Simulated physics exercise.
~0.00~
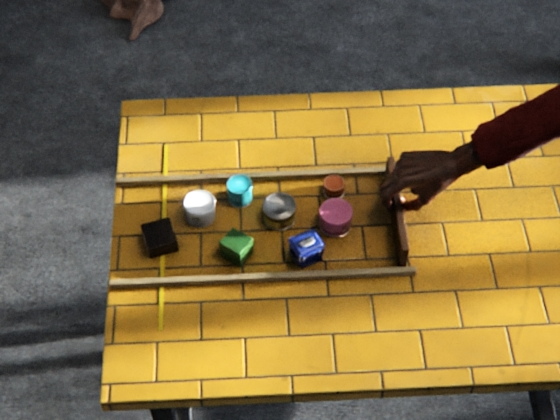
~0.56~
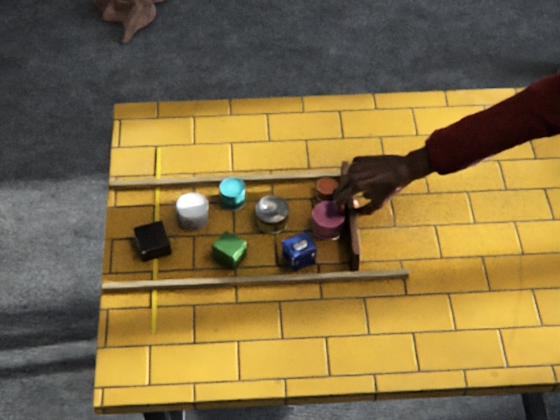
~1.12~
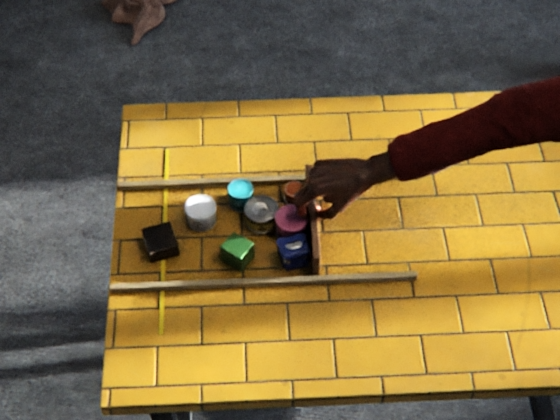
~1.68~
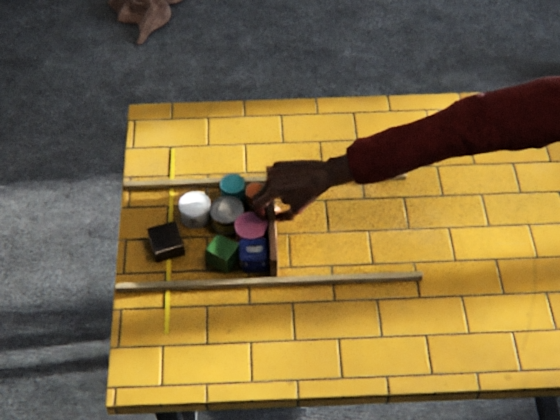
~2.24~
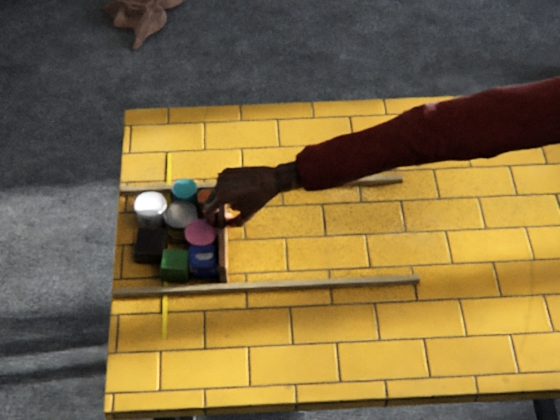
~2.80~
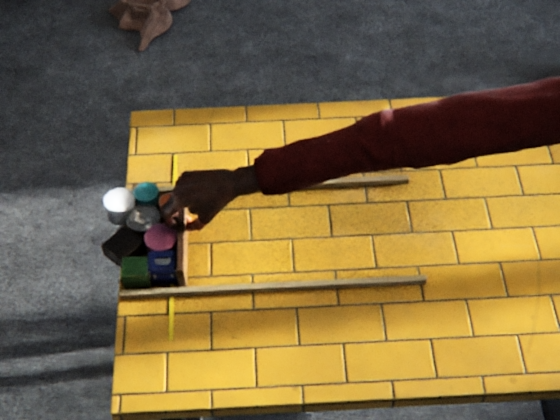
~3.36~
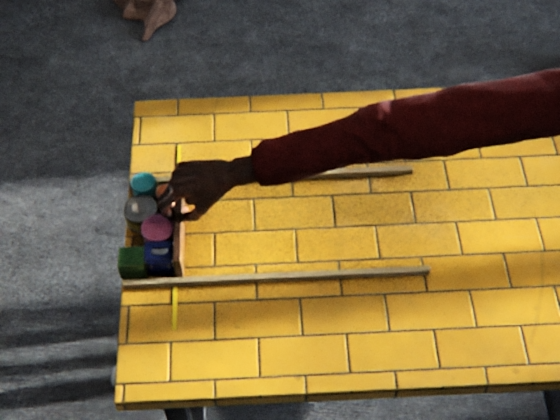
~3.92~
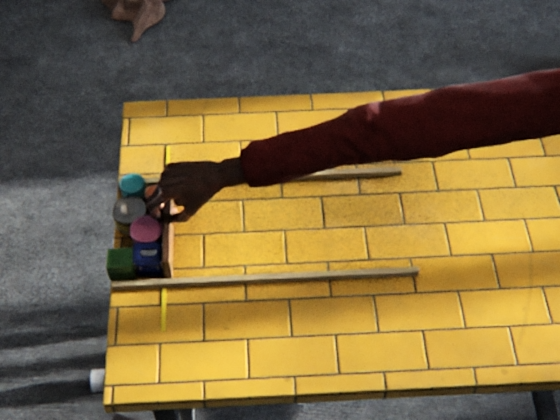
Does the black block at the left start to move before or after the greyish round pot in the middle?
The black block starts to move after the greyish pot. The pot is already being pushed left while the block still sits in its place, and the block only shifts once the bunched group reaches it.
